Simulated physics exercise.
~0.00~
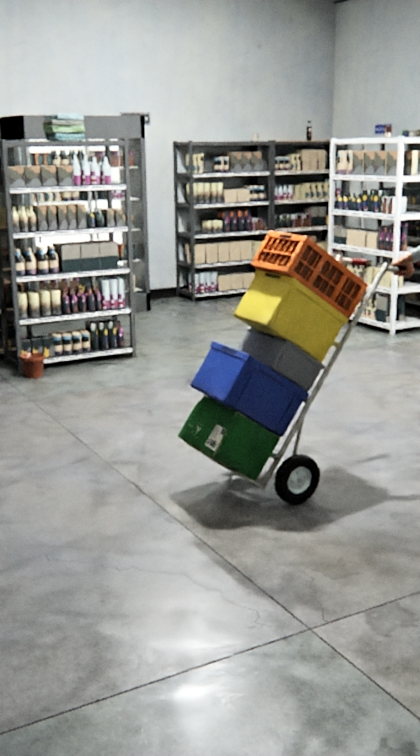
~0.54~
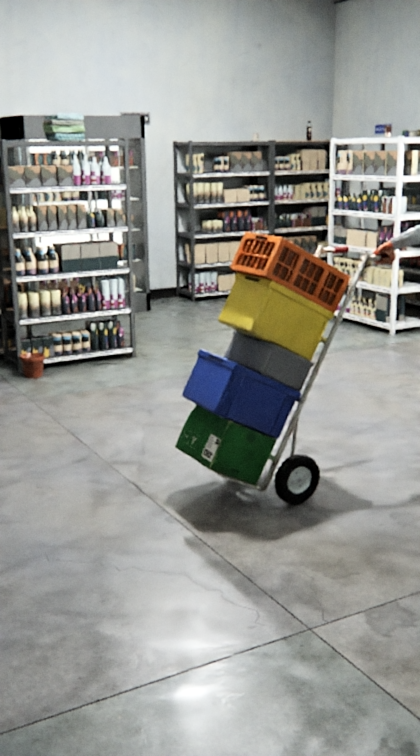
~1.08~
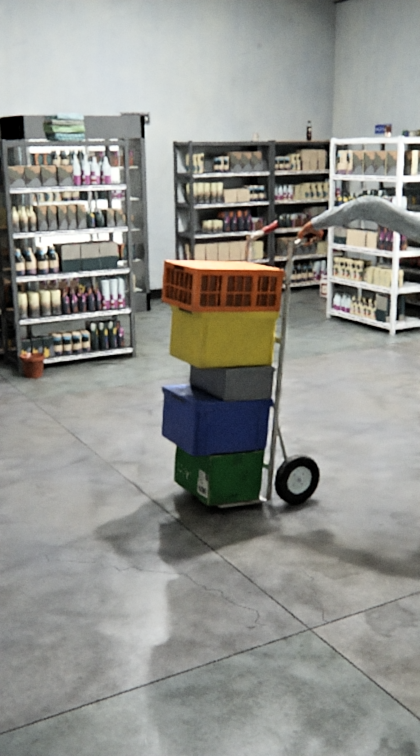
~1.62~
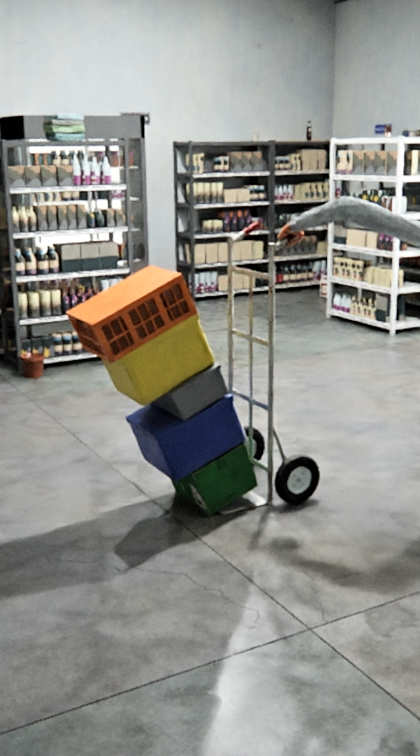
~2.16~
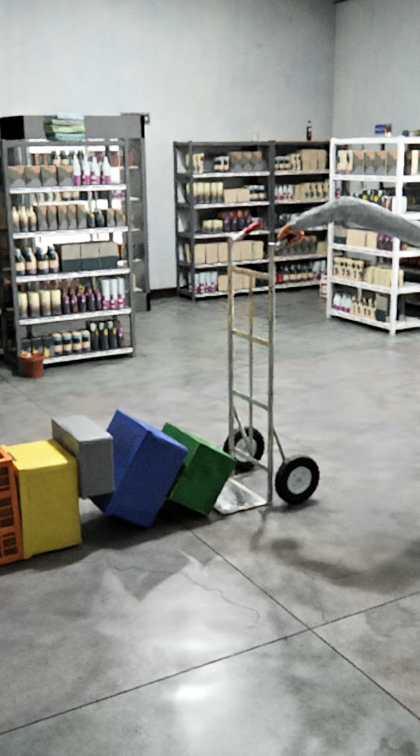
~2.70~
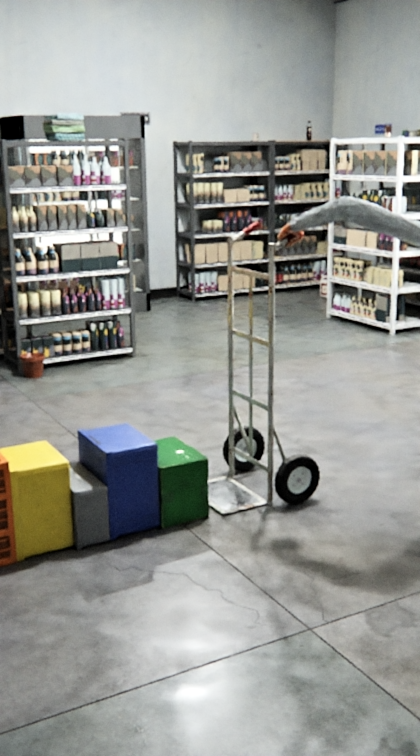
A hand truck stacked with five loose pieces, a green parcel at the bottom, then a blue tote, a grey tote, a yellow tote and an orange crate, leans back to the right on a smooth concrete floor, with stocked shelves behind. A gloved hand at the handle swings it forward to the left until it stands upright. The stack keeps going, tipping left off the upright frame as a single leaning column. The pieces topple and spread out, the orange crate and yellow tote reaching the floor farthest left. Finally all five lie in a row beside the empty, upright truck, still held.
